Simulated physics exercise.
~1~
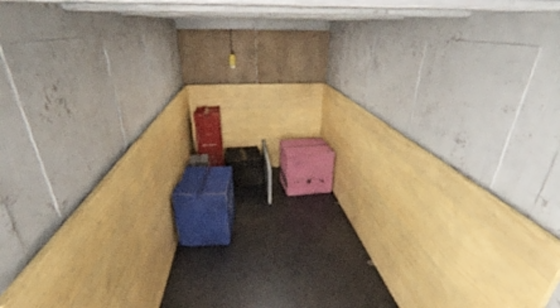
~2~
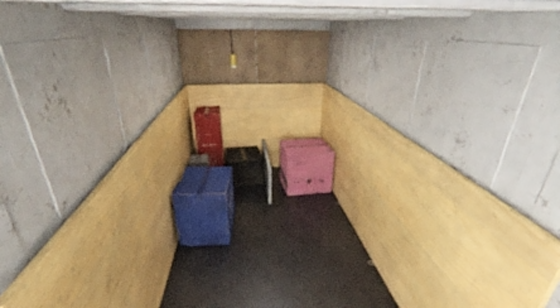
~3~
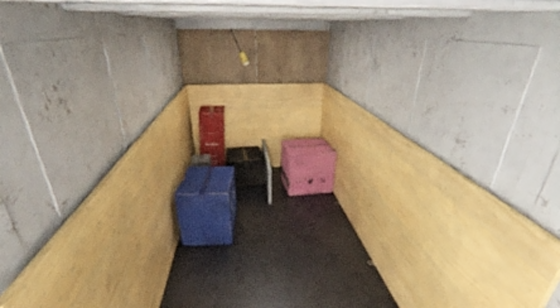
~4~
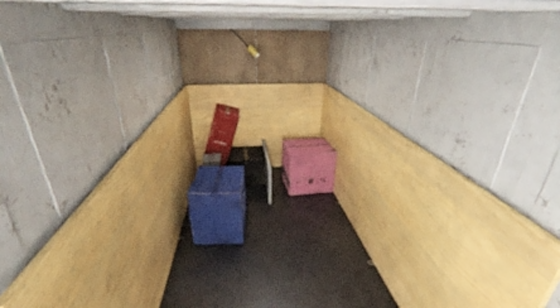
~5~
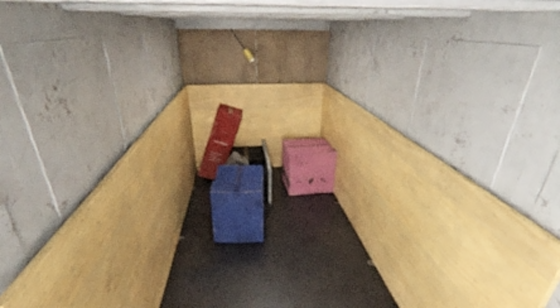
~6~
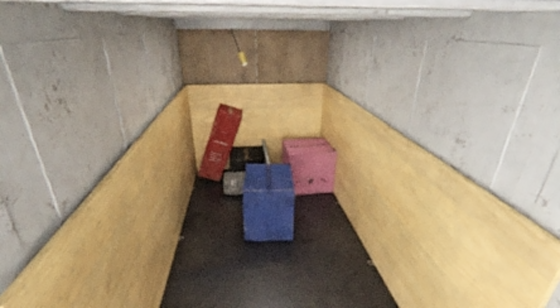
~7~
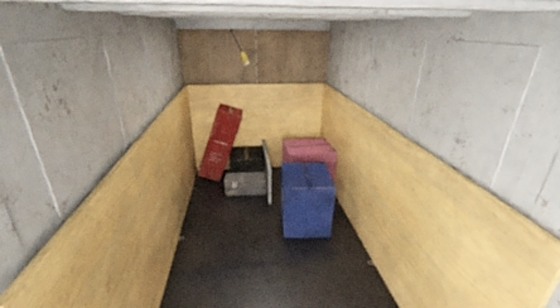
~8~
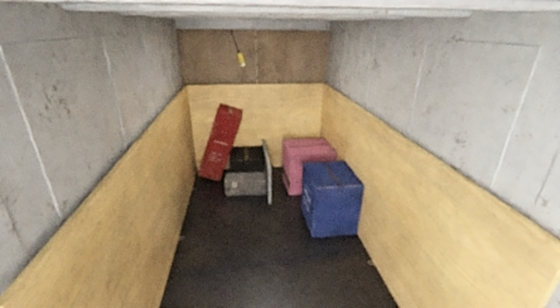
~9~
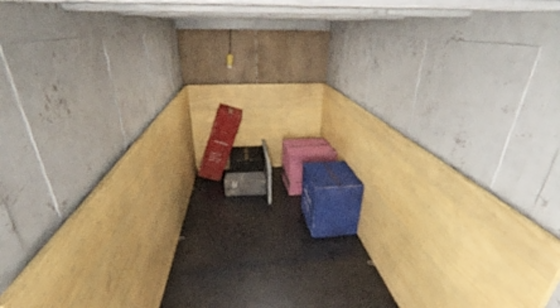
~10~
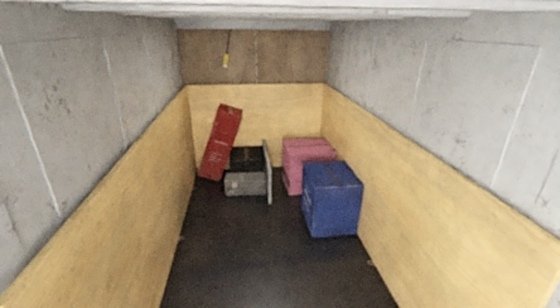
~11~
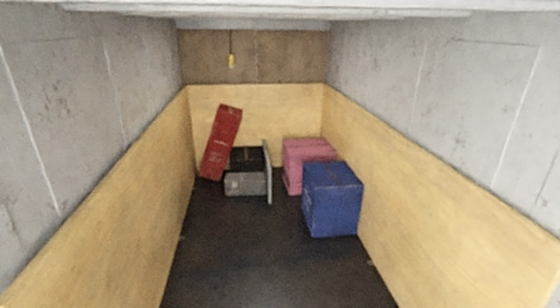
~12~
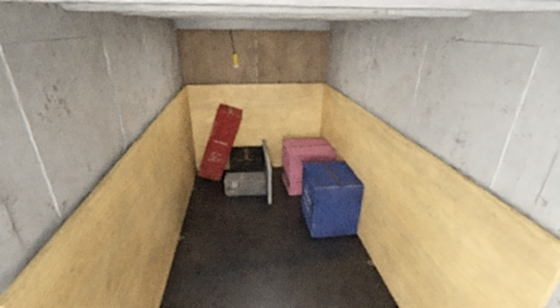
The blue box slid right across the van's load bay, passing in front of the others, while the tall red box tilted and stayed leaning and the grey box toppled onto its side; the blue one stopped upright by the right wall, near the pink box.
